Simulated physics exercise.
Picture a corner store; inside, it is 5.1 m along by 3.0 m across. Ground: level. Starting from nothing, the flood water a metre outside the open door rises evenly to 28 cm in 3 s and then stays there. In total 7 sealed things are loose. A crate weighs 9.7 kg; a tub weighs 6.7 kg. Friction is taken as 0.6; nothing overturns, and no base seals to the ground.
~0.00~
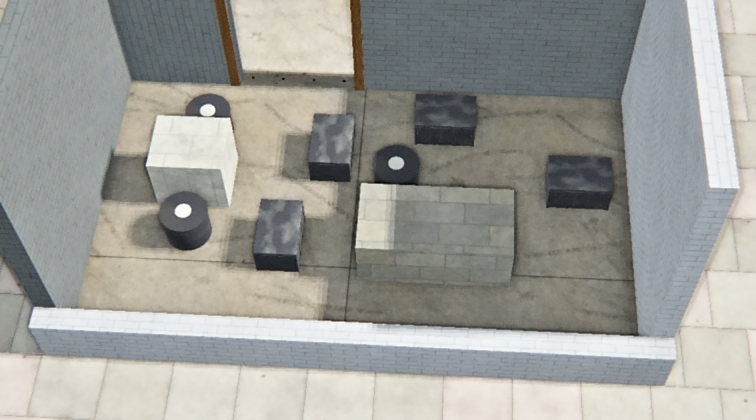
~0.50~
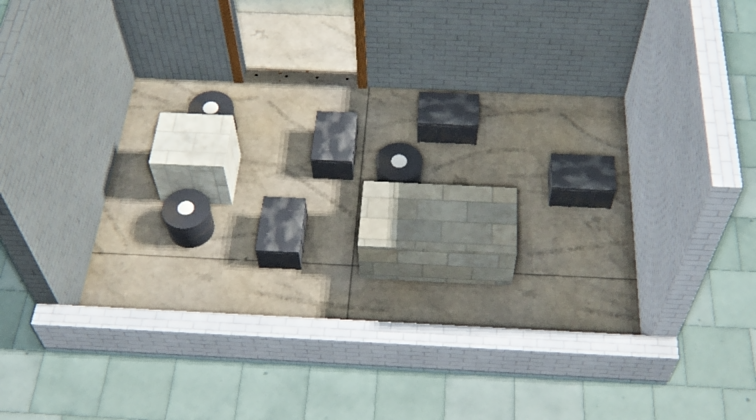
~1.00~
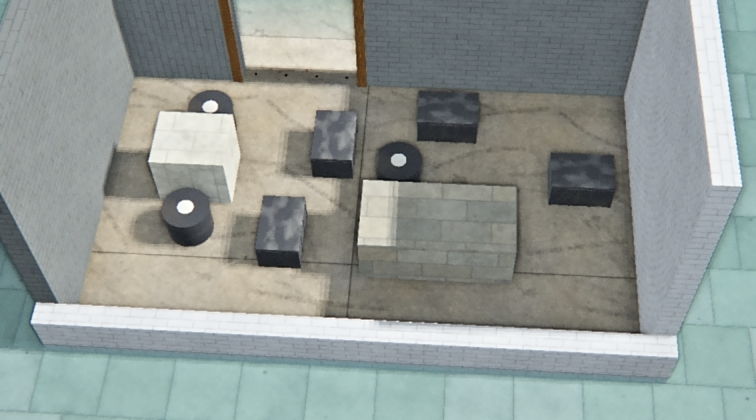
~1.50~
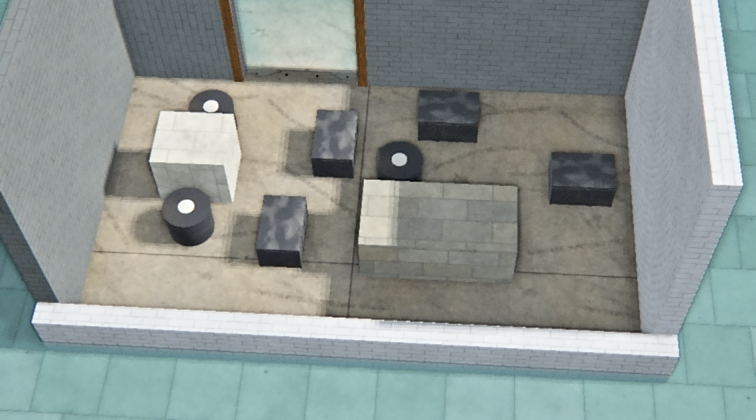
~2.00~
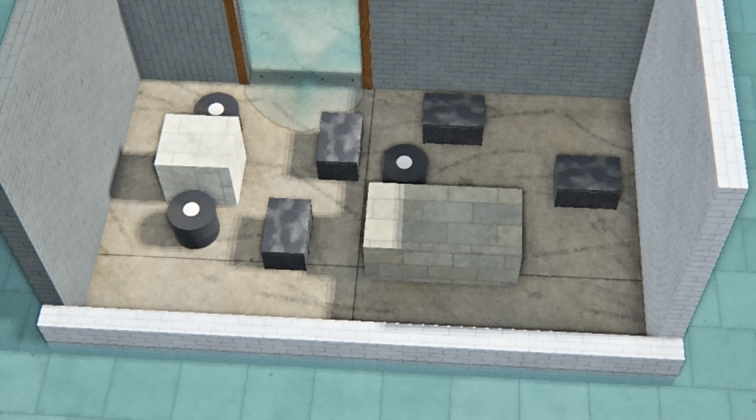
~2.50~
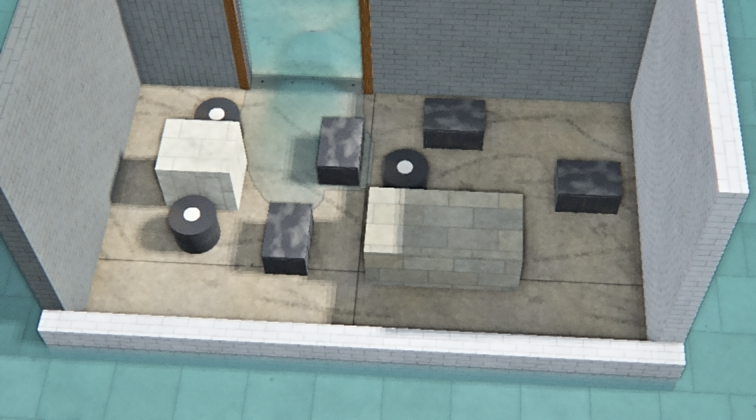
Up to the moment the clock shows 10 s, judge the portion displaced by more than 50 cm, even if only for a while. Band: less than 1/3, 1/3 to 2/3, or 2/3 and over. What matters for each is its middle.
Band: 2/3 and over.
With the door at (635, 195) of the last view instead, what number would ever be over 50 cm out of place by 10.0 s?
Then the count would be 7.
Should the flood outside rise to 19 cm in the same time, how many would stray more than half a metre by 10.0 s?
Count under that change: 6.
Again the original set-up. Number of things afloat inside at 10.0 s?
Total: 7.
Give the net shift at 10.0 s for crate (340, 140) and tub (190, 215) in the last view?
In that order: 120 cm, 30 cm.
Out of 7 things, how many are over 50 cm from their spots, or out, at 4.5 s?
The number by then is 3.
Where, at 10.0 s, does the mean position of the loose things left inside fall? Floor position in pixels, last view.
Roughly at (328, 171).
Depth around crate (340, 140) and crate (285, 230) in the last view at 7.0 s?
4 and 18 cm.
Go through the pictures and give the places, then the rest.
In the first picture, a crate at (331, 138) rests on the ground; a crate at (581, 173), on the bottom; water covers 0.0 m2; 0 of 7 have shifted.
In the second picture, a crate at (334, 136), on the bottom; a crate at (583, 172), on the bottom; 0.0 m2 under water; 0 of 7 have shifted.
In the third picture, a crate at (334, 135) rests on the ground; a crate at (583, 170) rests on the ground; water covers 0.0 m2; 0 of 7 have shifted.
In the fourth picture, a crate at (335, 134), on the bottom; a crate at (584, 170) rests on the ground; water covers 0.0 m2; 0 of 7 have shifted.
In the fifth picture, a crate at (340, 137), on the bottom; a crate at (589, 173), on the bottom; 0.5 m2 under water; 0 of 7 have shifted.
In the sixth picture, a crate at (340, 142), on the bottom; a crate at (590, 177), on the bottom; 1.4 m2 under water; 0 of 7 have shifted.
After 3.5 s 0 of 7 are over 50 cm from their spots; 0 afloat.
After 4.5 s 3 of 7 are over 50 cm from their spots; 2 afloat.
After 7.0 s 4 of 7 are over 50 cm from their spots; 4 afloat.
After 10.0 s 5 of 7 are over 50 cm from their spots, and 7 have been at some point; 7 afloat.
